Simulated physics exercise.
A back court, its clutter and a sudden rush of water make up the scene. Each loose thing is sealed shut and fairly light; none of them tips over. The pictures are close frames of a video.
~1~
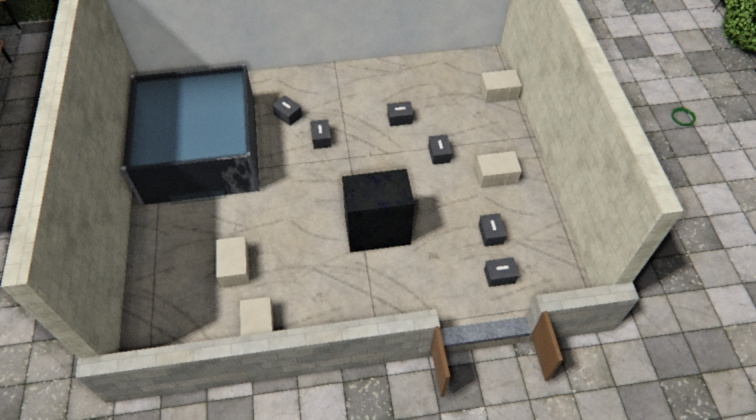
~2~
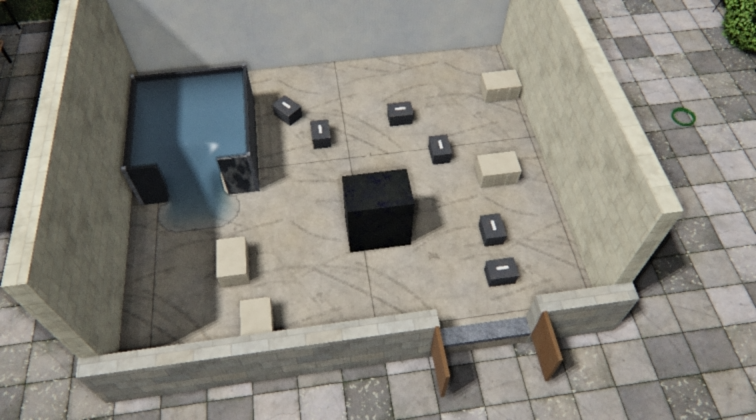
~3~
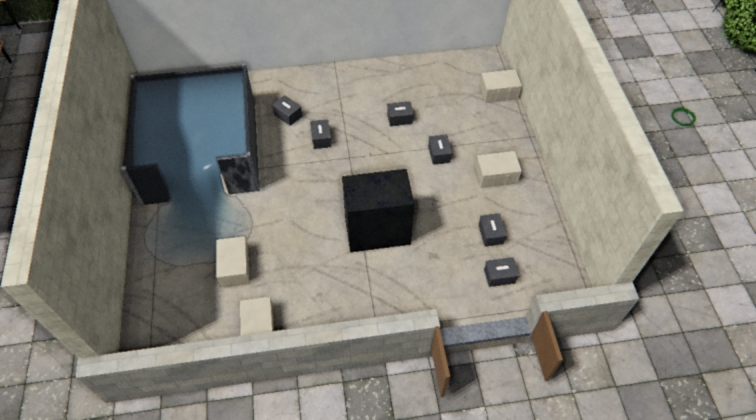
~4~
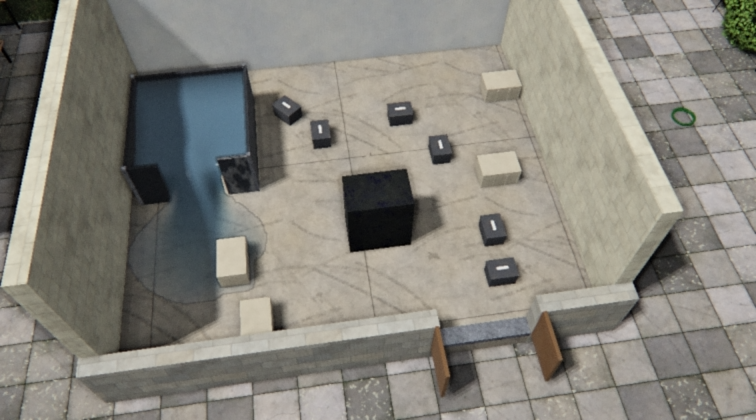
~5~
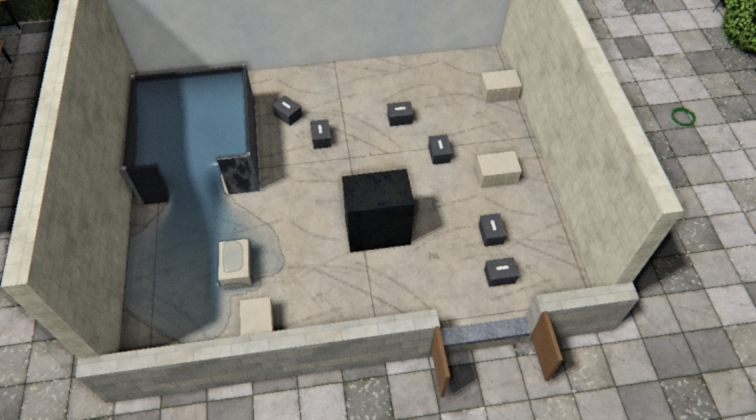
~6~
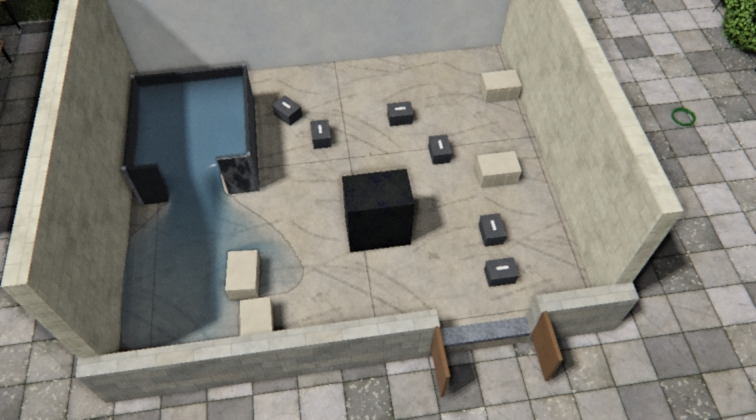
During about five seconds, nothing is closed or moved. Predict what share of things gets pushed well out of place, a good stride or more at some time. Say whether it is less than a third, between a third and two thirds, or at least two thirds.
Midway band.
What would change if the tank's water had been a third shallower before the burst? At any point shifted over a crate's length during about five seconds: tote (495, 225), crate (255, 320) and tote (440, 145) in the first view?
Note, listed order: Covered it / covered it / didn't cover it.
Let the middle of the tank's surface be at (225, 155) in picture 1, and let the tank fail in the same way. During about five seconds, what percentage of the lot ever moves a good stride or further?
Some 40 per cent, I'd say.
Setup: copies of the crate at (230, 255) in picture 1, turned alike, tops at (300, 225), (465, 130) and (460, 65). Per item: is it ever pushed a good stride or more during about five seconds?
So, in order, the copies go a long way, nowhere much, nowhere much.
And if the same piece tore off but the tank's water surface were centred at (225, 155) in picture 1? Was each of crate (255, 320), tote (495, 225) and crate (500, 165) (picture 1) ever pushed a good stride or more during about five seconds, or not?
Well, the first one got driven a long way, the second got driven a long way, and the third didn't get far.
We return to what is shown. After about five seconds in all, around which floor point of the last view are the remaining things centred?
Their centre sits close to (451, 154) on the floor of the last picture.
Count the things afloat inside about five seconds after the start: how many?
Total: 4.
A moment on, 1 of 10 are well off their spots; 0 afloat.
Next, 2 of 10 are well off their spots; 1 afloat.
Later, 4 of 10 are well off their spots; 1 afloat.
In the end, 4 of 10 are well off their spots, and 4 have been at some point; 4 afloat.
